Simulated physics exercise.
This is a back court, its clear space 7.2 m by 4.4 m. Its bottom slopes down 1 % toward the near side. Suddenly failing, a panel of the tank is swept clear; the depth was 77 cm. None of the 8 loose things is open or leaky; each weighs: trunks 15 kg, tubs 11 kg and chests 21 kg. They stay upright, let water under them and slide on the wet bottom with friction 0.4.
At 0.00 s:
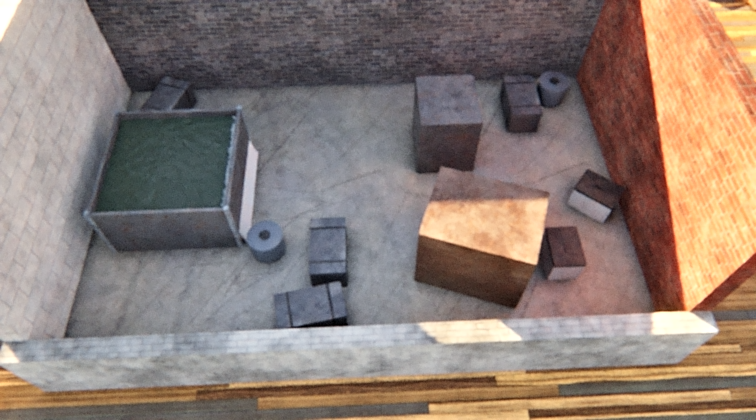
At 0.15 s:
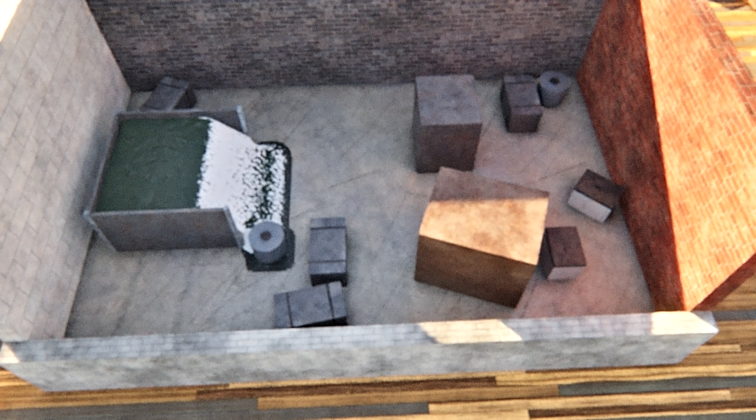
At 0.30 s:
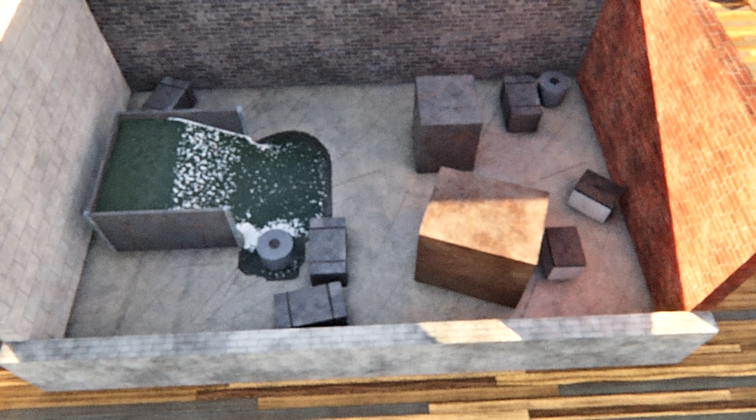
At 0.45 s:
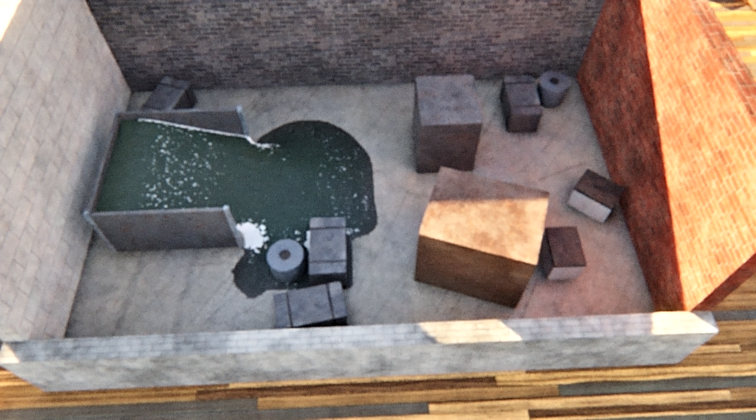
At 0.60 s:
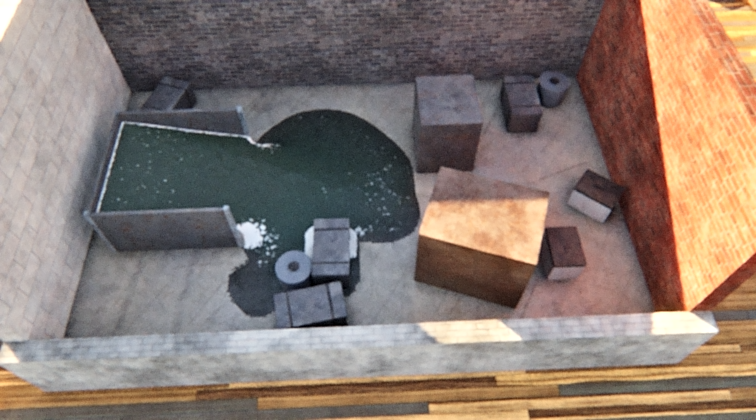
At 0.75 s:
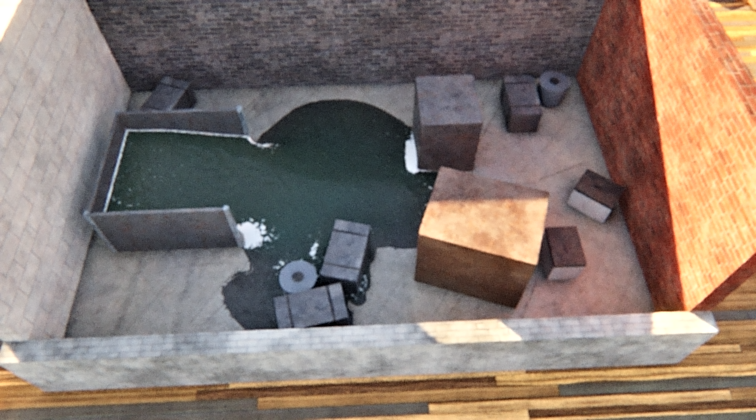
Green water bursting from an open-sided tank in a walled court, spreading rightward, pushing a grey tub, then shifting a dark trunk.
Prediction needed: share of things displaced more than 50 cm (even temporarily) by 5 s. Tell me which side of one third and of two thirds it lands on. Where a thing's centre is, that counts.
It is two thirds or beyond.
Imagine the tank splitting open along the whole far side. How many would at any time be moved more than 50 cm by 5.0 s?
That gives 5 of them.
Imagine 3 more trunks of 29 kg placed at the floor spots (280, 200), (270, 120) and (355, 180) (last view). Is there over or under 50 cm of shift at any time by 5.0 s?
Outcome: Breaks the threshold first, stays within next, breaks the threshold last.
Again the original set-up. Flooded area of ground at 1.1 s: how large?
Wet: Near 13 m2.
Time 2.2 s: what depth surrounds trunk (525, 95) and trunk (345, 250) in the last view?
Depth approx. 5 cm / 15 cm.
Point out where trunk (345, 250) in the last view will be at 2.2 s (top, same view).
Estimated pixel: Around (421, 290).
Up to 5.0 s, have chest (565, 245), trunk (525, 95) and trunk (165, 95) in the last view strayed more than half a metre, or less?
One by one: Below the line; above the line; below the line.
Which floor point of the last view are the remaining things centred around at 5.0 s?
The centre sits near (419, 233).
After 1.1 s 2 of 8 are over 50 cm from their spots; 0 afloat.
After 2.2 s 2 of 8 are over 50 cm from their spots; 1 afloat.
After 3.5 s 4 of 8 are over 50 cm from their spots; 5 afloat.
After 5.0 s 6 of 8 are over 50 cm from their spots, and 6 have been at some point; 5 afloat.
